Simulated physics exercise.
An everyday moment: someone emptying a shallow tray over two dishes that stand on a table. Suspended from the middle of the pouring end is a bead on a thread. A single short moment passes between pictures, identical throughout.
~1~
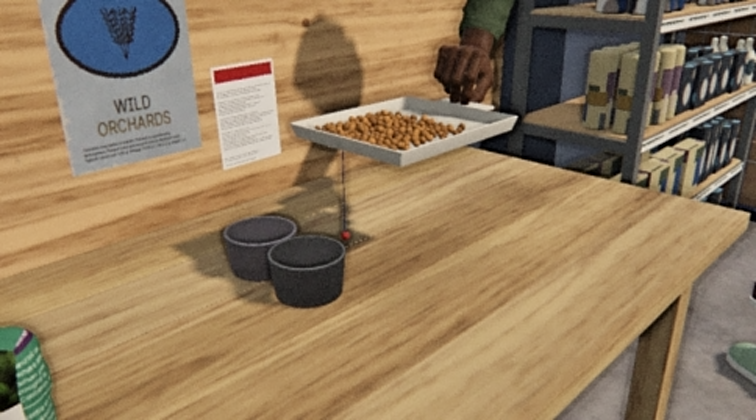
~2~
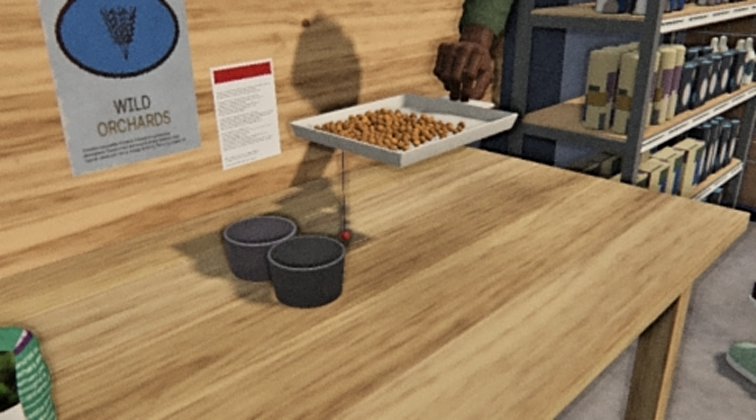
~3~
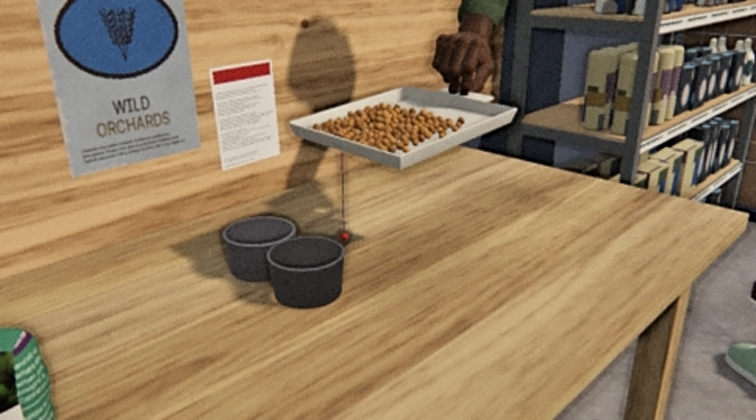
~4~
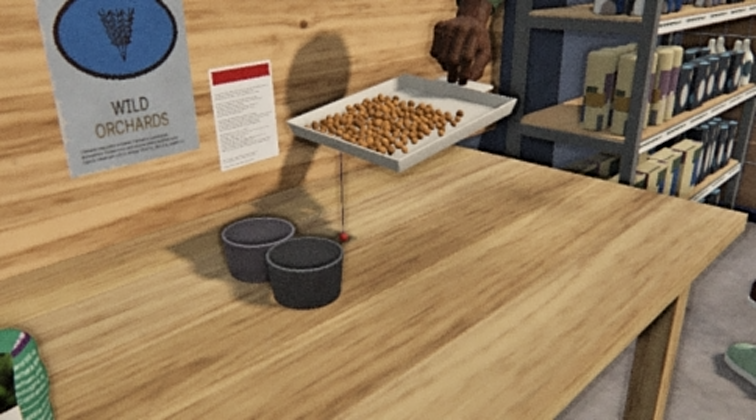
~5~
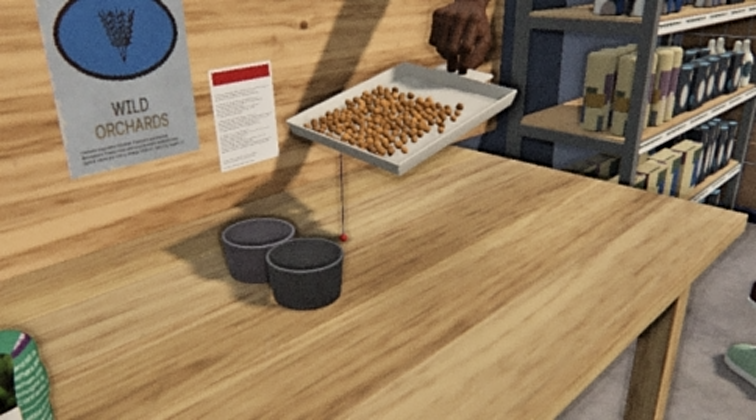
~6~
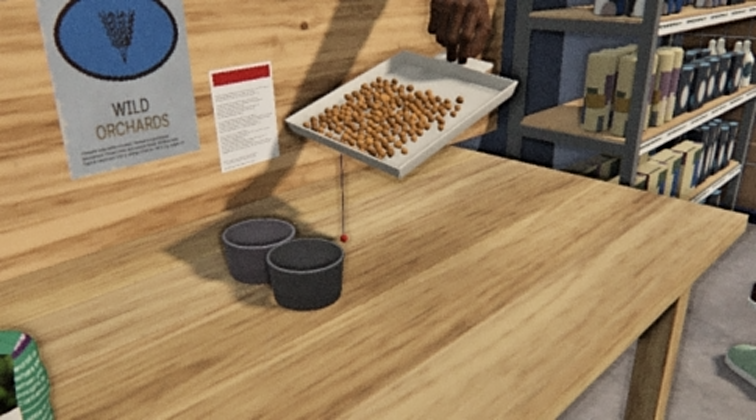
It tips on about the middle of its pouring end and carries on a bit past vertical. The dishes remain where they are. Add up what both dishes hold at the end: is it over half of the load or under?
It comes to under half.
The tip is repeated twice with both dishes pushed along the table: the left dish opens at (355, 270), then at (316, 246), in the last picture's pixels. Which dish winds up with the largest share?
Trial one goes to the left of the two, trial two to the right of the two.
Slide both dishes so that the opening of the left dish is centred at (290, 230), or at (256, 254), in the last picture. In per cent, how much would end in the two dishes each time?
0 %, then 20 %.
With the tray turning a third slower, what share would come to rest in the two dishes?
Roughly 10 percent.
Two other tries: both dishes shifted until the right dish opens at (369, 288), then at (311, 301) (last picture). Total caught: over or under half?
The first place gets the greater share, the second a lesser share.
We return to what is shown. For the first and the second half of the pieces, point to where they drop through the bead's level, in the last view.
Points: About (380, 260), then about (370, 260).
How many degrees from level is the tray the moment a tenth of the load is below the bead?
Approx. reading: About 100°.
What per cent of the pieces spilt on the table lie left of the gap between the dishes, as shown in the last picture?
Around 10 %.
Shortly afterwards, tray tipped steeply; all but a few on the tray; only a few in the air.
Next, tray tipped past a quarter turn; a little on the tray; only a few in the right dish; near half outside both; near a third in the air.
Some moments later, tray tipped past a quarter turn; a little in the right dish; all but a few outside both.
In the end, tray tipped past a quarter turn; a little in the right dish; none at all in the left dish; all but a few outside both.
